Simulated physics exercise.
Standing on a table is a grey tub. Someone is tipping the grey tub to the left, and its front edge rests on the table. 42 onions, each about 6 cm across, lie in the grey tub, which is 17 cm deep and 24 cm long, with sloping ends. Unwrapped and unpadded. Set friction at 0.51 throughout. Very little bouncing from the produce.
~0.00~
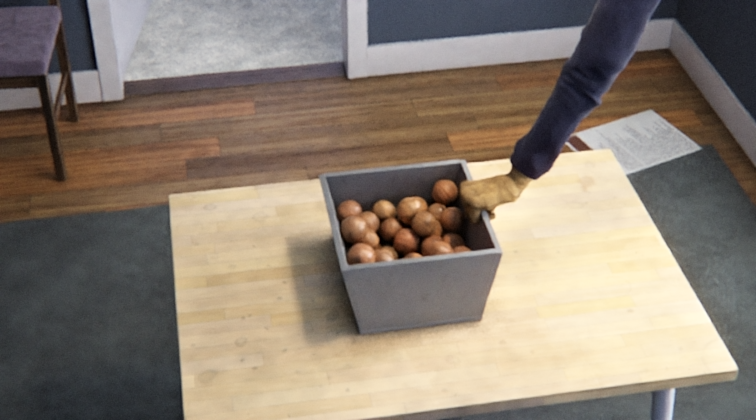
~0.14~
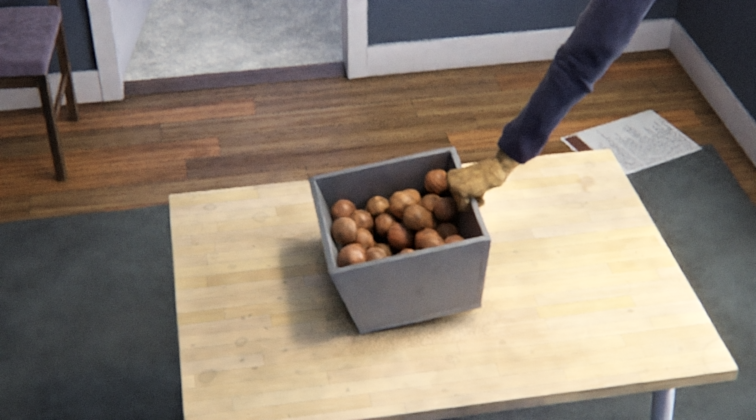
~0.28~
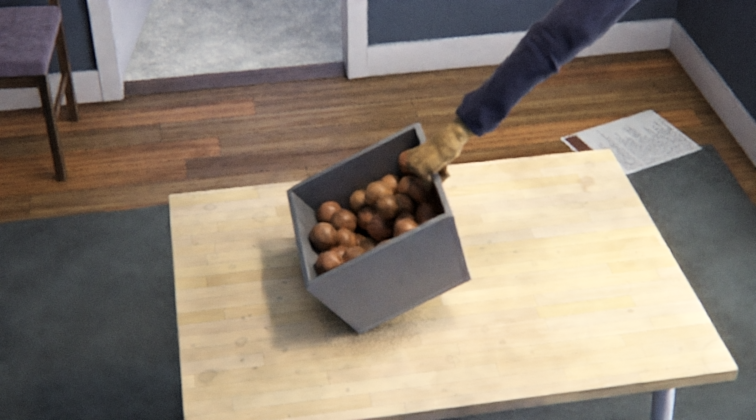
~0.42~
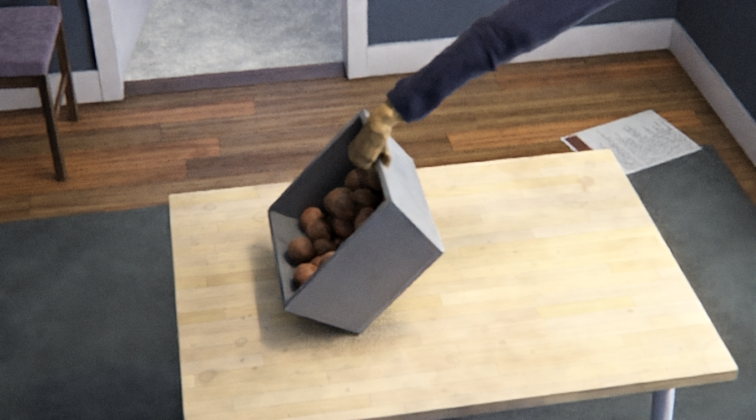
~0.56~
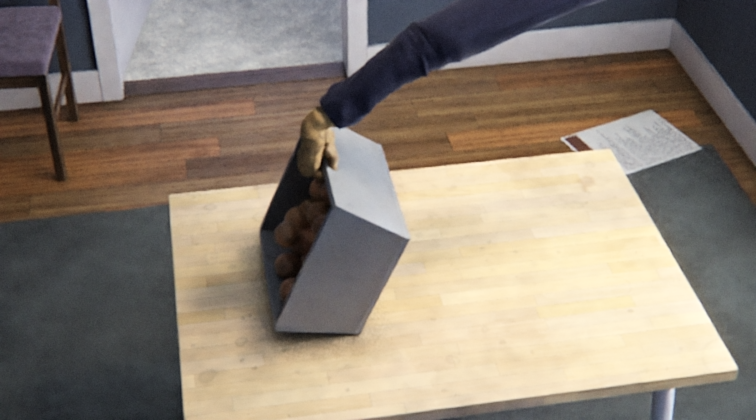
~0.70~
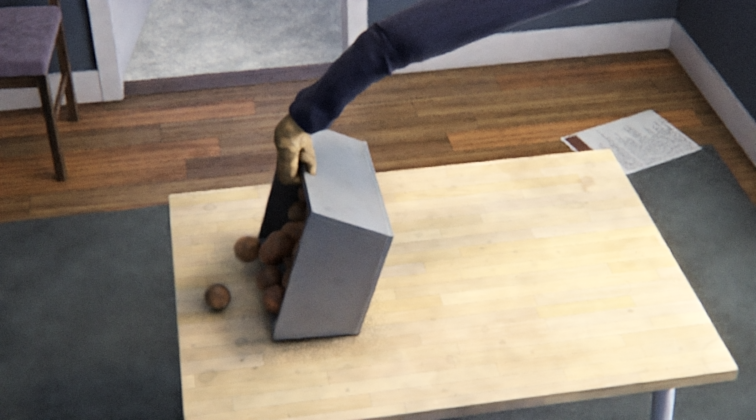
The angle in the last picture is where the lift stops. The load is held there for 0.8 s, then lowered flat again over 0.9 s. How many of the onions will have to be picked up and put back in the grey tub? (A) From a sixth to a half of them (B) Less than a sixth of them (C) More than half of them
From a sixth to a half of them.
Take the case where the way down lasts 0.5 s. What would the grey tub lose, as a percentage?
That grey tub would end up losing 40 percent.
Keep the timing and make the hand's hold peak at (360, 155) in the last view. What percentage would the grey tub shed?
Grey tub 0%.
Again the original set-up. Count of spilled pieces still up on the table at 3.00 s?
Count of pieces: About 8.
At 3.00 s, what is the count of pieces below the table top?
Count: Roughly 6.
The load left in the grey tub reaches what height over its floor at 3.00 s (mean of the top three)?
Around 16 centimetres.
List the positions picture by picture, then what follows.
In the first frame (we follow the rim corner now nearest the camera), grey tub at (348, 268); tilt 0°; nothing out yet.
In the second frame, grey tub at (336, 271); tilt 8°.
In the third frame, grey tub at (310, 283); tilt 26°.
In the fourth frame, grey tub at (286, 304); tilt 48°.
In the fifth frame, grey tub at (275, 324); tilt 66°.
In the sixth frame, grey tub at (273, 333); tilt 74°; 2 out, the lowest onion at (217, 296).
After 1.07 s, tilt 74°; 11 of 42 out of the grey tub.
After 1.53 s, tilt 74°; 12 of 42 out of the grey tub.
After 2.17 s, tilt 12°; 13 of 42 out of the grey tub.
When it is over (at 3.00 s), 13 of 42 out of the grey tub. Asked share, 13 of 42, 31 per cent.
